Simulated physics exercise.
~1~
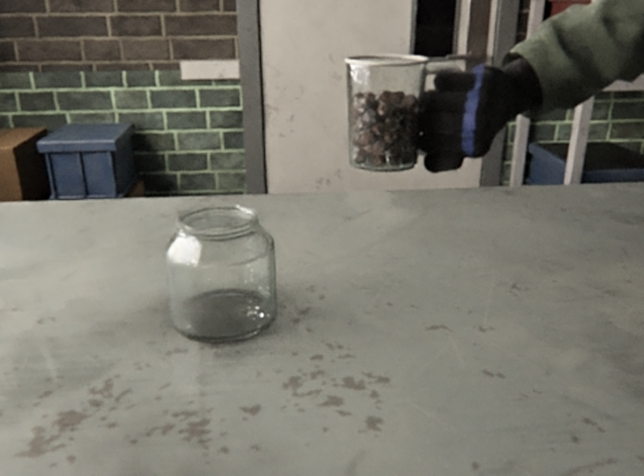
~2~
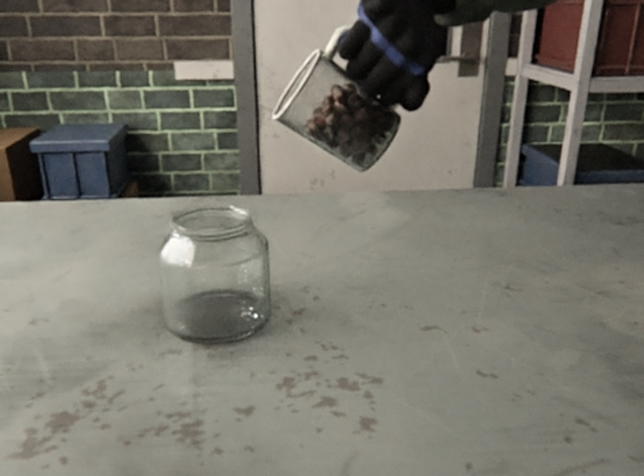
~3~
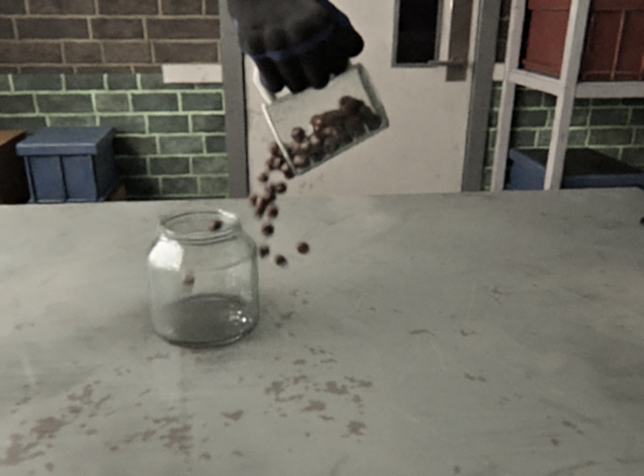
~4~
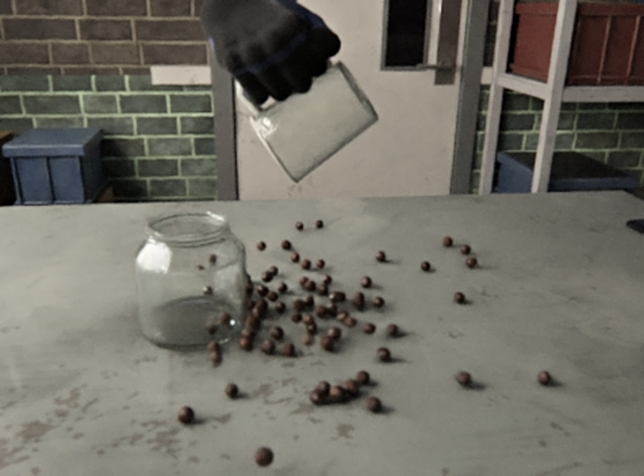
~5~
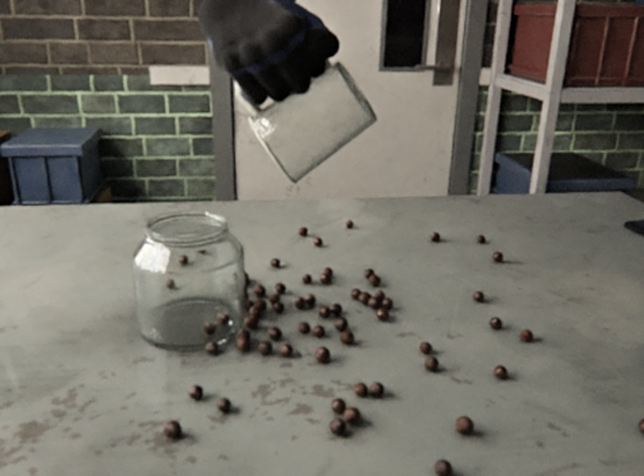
Most of the chocolate balls missed the glass jar and scattered across the worn grey table when a gloved hand brought over a clear cup and tipped it until it was empty, leaving only a few in the jar.
